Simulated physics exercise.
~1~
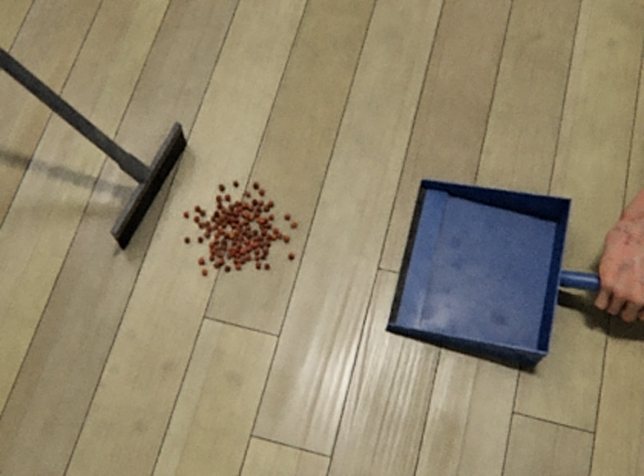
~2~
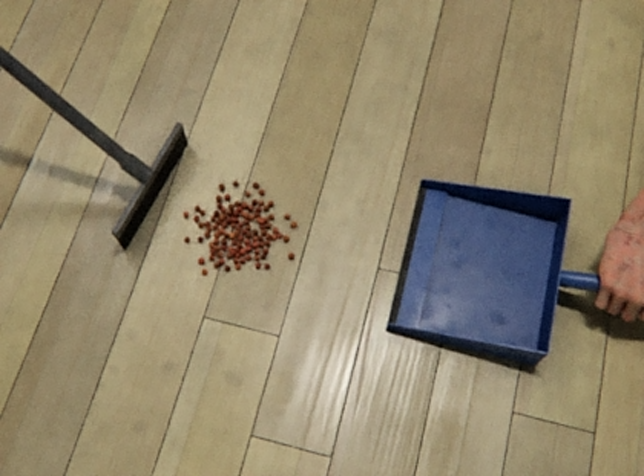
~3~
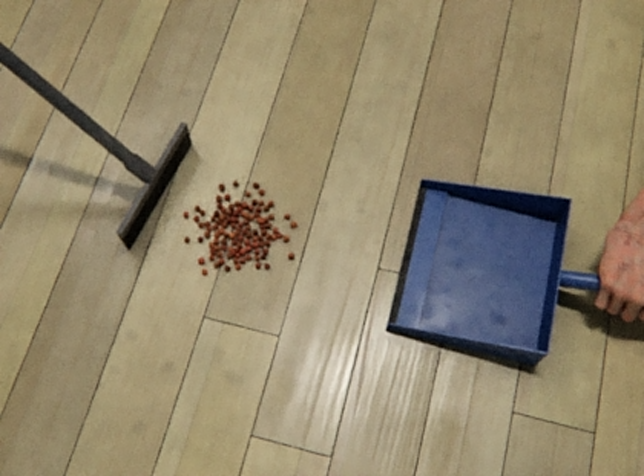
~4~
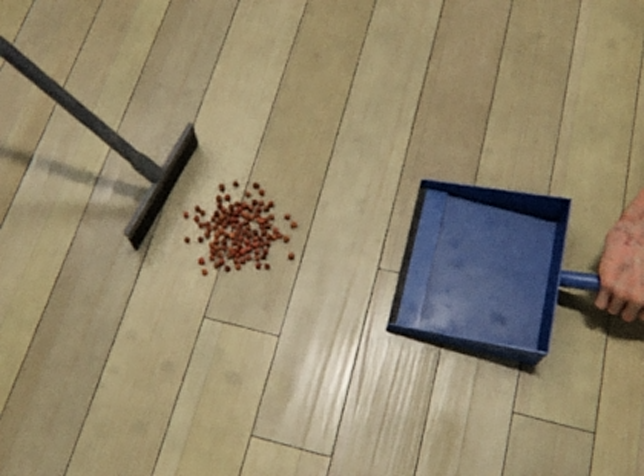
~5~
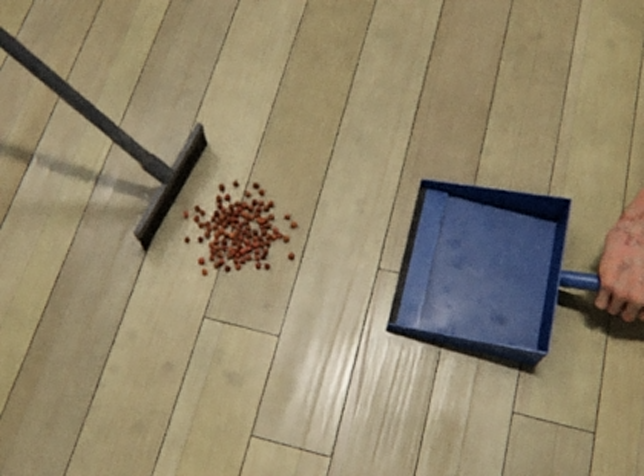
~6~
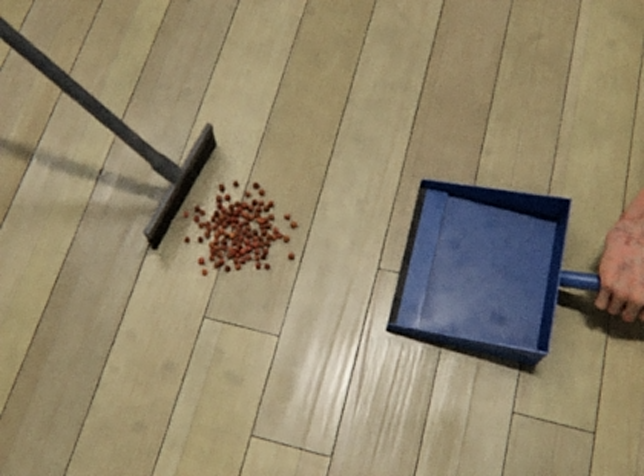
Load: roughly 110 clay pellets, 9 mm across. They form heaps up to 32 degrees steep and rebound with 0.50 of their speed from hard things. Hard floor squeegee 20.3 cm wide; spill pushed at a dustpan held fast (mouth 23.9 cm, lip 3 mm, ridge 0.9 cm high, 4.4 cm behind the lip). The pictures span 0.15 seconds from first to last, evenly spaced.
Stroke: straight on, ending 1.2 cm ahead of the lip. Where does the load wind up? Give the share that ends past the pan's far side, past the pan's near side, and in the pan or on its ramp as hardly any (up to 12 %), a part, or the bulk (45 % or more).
Far side: Hardly any; near side: Hardly any; pan: Hardly any.
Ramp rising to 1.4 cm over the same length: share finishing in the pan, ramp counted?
It would be roughly 0 percent.
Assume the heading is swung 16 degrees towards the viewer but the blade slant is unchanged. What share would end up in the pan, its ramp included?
Roughly 30 per cent would finish in the pan or on its ramp.
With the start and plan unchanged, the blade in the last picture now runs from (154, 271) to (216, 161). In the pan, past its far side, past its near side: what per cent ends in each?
That ends as pan 5, far 0, and near 55.
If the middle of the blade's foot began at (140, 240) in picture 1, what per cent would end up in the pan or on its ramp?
Some 25 per cent.
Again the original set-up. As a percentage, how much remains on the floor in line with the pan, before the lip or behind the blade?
Share there: Around 95 percent.
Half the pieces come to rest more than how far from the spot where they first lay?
About 20 cm.
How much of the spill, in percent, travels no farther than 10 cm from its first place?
Near 30 per cent.
Then, 0.32 s after the last picture, middle of the blade 20 cm from the lip; 0 % over the lip, far side 0 %, near side 0 %.
Then, 0.53 s after the last picture, middle of the blade 9 cm from the lip; 0 % over the lip, far side 0 %, near side 0 %.
Then, 0.86 s after the last picture, middle of the blade 3 cm from the lip; 5 % over the lip, far side 0 %, near side 0 %.
In the end, far side 0 %, near side 0 %, pan 5 %, in front of the lip or behind the blade 95 %.
